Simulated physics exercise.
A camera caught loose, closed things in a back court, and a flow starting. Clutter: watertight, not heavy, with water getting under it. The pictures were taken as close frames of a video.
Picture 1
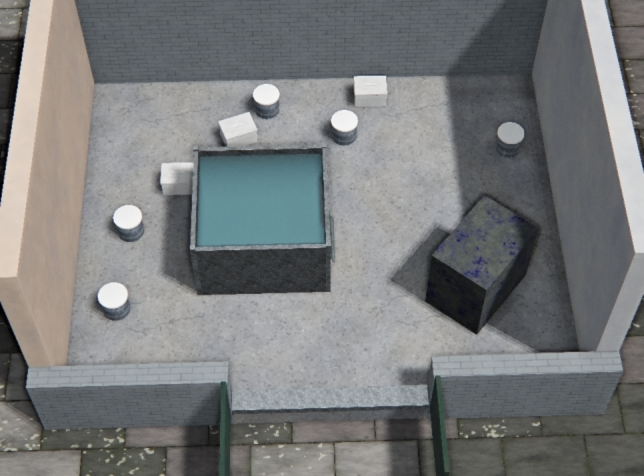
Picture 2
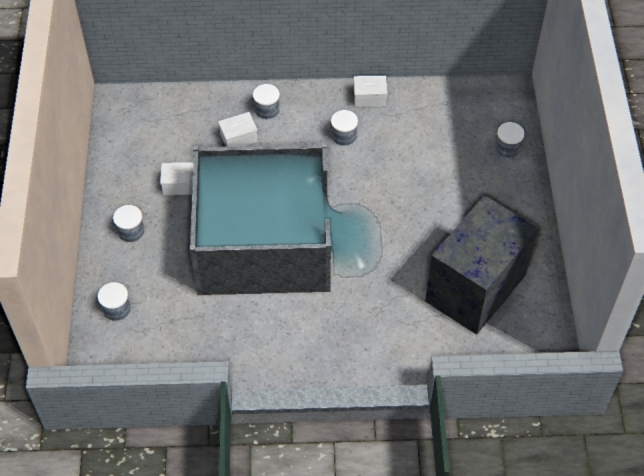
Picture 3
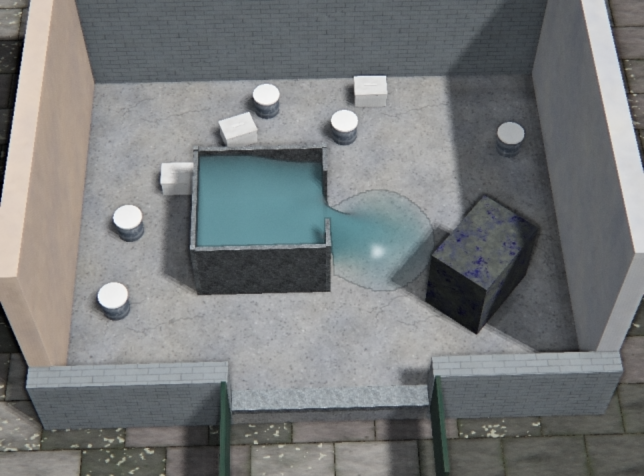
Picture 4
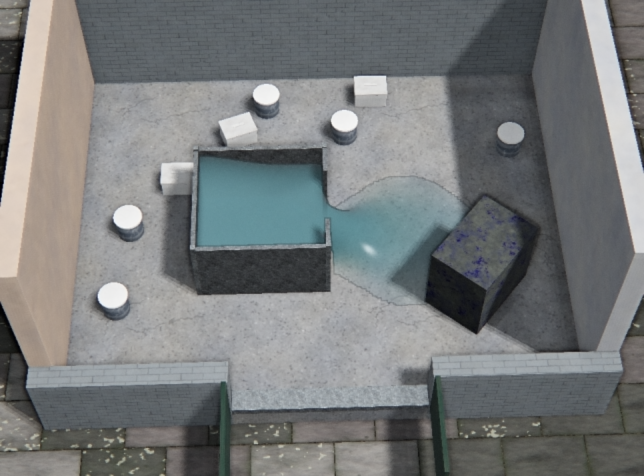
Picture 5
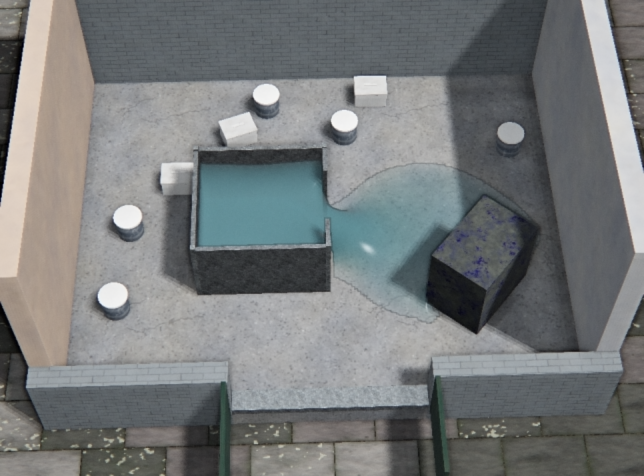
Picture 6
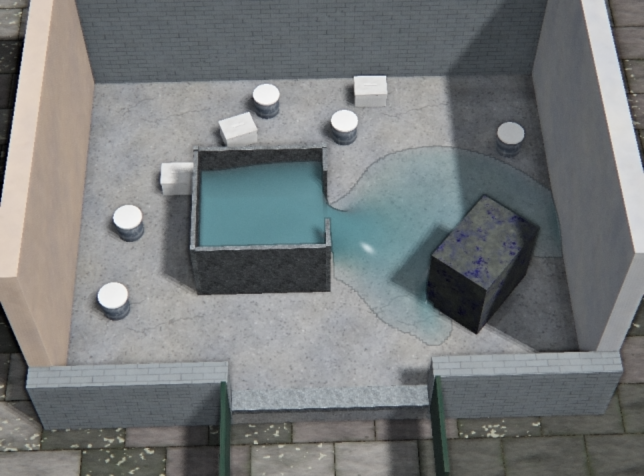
Teal water pouring from the right side of a stone tank, spreading across a walled court around a dark block, white-topped containers staying still.
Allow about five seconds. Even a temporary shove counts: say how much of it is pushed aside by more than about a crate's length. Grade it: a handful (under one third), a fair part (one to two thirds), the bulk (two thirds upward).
A fair part.
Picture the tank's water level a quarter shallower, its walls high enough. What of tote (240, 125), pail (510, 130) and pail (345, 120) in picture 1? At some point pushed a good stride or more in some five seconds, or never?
Order as given: Not past it; displaced that much; displaced that much.
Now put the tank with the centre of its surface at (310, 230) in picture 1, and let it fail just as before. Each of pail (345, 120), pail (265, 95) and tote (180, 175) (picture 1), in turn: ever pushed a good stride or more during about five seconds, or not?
Taking them in turn: Got sent well off; got sent well off; kept near its start.
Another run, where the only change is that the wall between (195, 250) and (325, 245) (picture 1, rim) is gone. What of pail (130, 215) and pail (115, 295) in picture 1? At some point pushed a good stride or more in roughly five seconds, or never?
Covered that distance; covered that distance.
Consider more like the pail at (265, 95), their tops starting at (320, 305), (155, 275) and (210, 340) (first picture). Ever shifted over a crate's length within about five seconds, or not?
Stays put, stays put, stays put.
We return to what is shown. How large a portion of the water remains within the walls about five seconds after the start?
It comes to about 92 parts in a hundred.
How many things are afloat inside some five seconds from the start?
3.
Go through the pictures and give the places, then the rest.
The first frame shows a tote at (238, 126) rests on the ground; a pail at (128, 217) rests on the ground; 0 of 8 have shifted.
The second frame shows a tote at (238, 126) rests on the ground; a pail at (128, 217), on the bottom; 0 of 8 have shifted.
The third frame shows a tote at (238, 126), on the bottom; a pail at (128, 217) rests on the ground; 0 of 8 have shifted.
The fourth frame shows a tote at (238, 126), on the bottom; a pail at (128, 217), on the bottom; 0 of 8 have shifted.
The fifth frame shows a tote at (238, 126), on the bottom; a pail at (128, 217), on the bottom; 0 of 8 have shifted.
The sixth frame shows a tote at (238, 126), on the bottom; a pail at (128, 217), on the bottom; 0 of 8 have shifted.
A moment on, 0 of 8 are well off their spots; 1 afloat.
Next, 1 of 8 are well off their spots; 1 afloat.
Later, 3 of 8 are well off their spots; 1 afloat.
In the end, 4 of 8 are well off their spots, and 4 have been at some point; 3 afloat.
